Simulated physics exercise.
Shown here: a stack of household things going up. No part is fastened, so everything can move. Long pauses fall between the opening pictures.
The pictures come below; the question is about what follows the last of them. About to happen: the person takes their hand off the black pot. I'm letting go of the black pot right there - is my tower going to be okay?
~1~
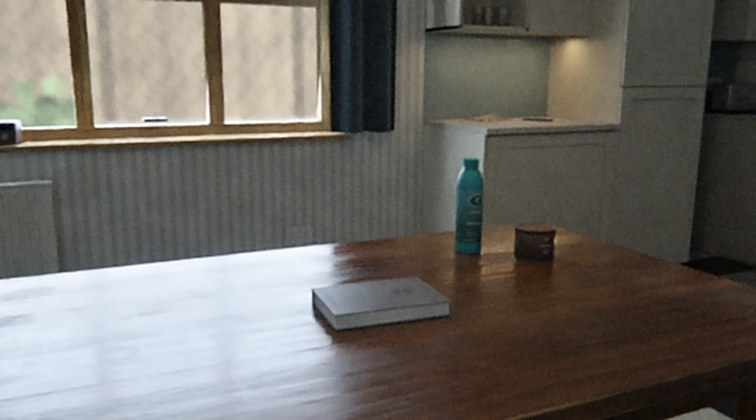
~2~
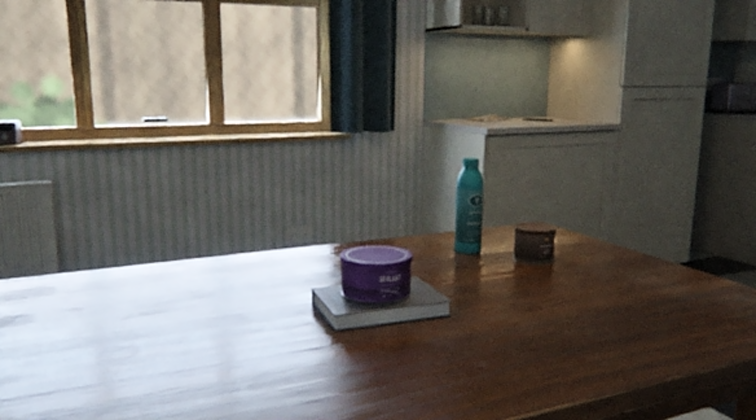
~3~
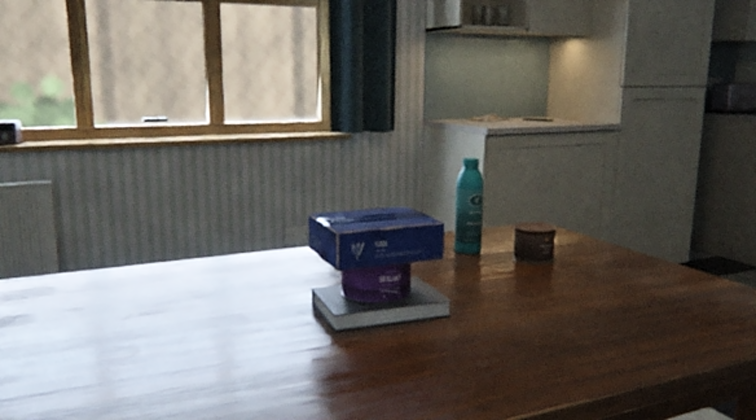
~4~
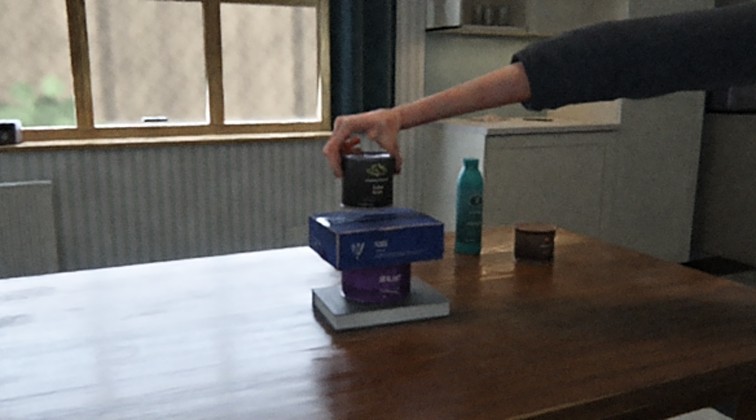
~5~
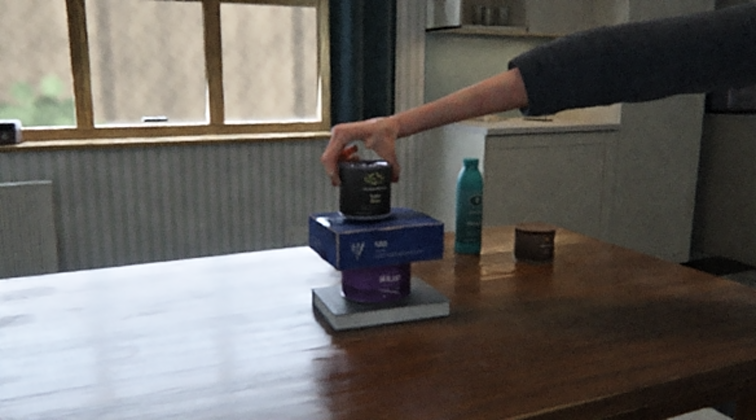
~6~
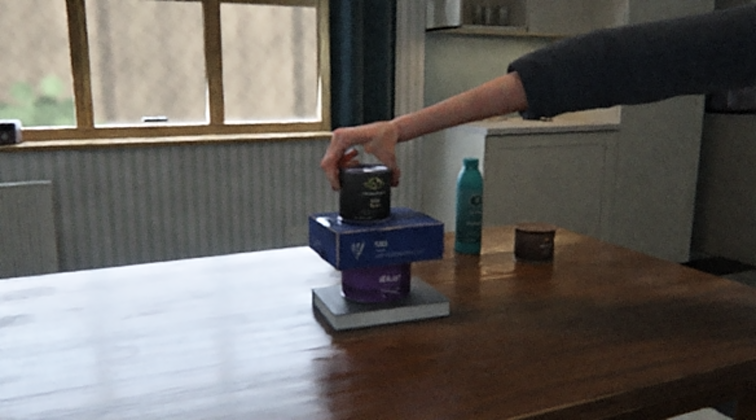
Yes, it will be fine.
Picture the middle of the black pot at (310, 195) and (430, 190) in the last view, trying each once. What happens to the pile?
It caves in the first time and caves in the second time.
Then, 0.70 s after the last picture, nothing has stirred.
Then, 1.70 s after the last picture, black pot resting near (364, 193).
At rest, all 6 in place. Seen from the same camera at the end, black pot near (364, 193). The pile holds.
